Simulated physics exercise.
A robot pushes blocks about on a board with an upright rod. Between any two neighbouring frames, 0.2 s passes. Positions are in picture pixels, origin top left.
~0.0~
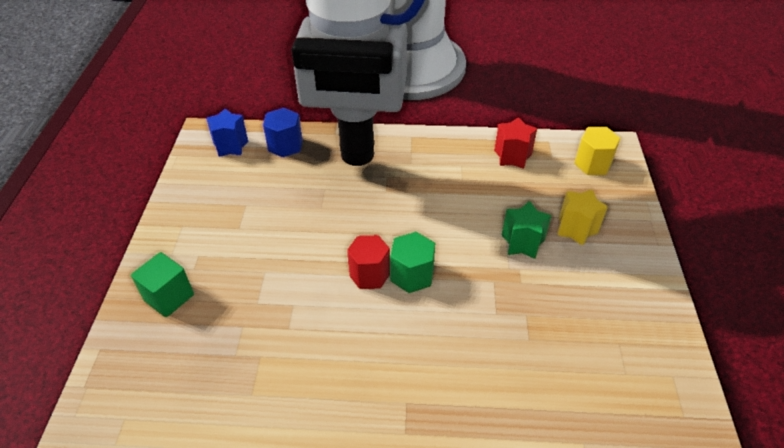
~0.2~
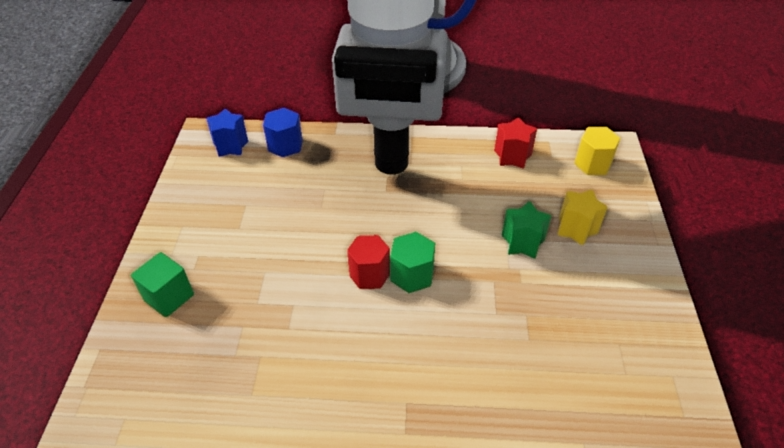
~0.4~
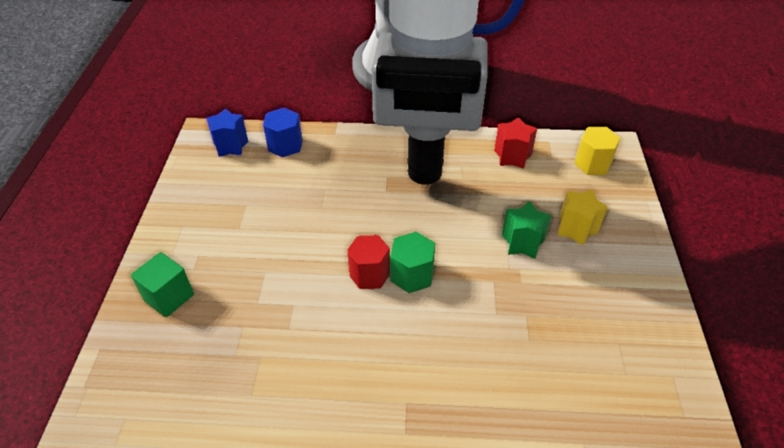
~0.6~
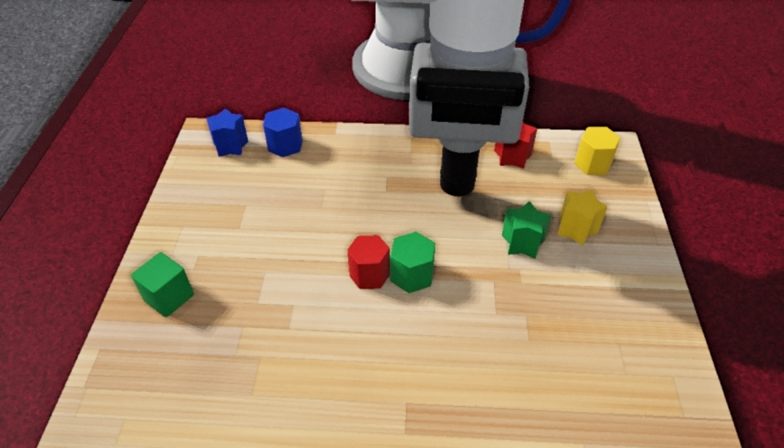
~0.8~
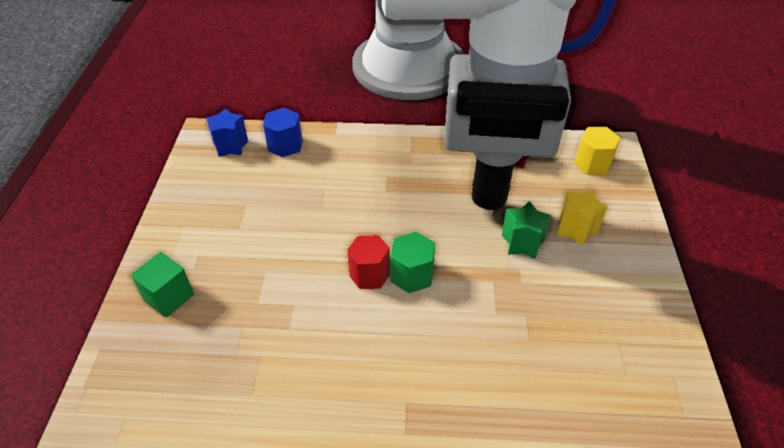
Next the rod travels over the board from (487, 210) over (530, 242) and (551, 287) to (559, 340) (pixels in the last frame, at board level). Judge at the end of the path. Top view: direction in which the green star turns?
Twists anticlockwise.
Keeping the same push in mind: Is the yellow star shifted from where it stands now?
No, it doesn't check out.
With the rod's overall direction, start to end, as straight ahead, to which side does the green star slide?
It moves left.
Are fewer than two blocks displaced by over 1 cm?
Yes, I think so.
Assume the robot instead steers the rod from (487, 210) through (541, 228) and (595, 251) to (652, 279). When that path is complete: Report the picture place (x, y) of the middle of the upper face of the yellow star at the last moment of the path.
Expect it around (634, 210).
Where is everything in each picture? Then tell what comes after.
The first picture shows rod tip (358, 156); block tops, green star (529, 217); yellow star (585, 203).
The second picture shows rod (392, 164); blocks unchanged.
The third picture shows rod (425, 174); blocks unchanged.
The fourth picture shows rod (457, 186); blocks unchanged.
The fifth picture shows rod (489, 198); green star (529, 217); yellow star (585, 203).
What follows on the original path. One third of the way, rod (533, 230); green star (557, 240).
Two thirds of the way, rod (555, 276); green star (587, 287).
At the end, rod (563, 329); green star (609, 320), turned 55° anticlockwise; yellow star in place.
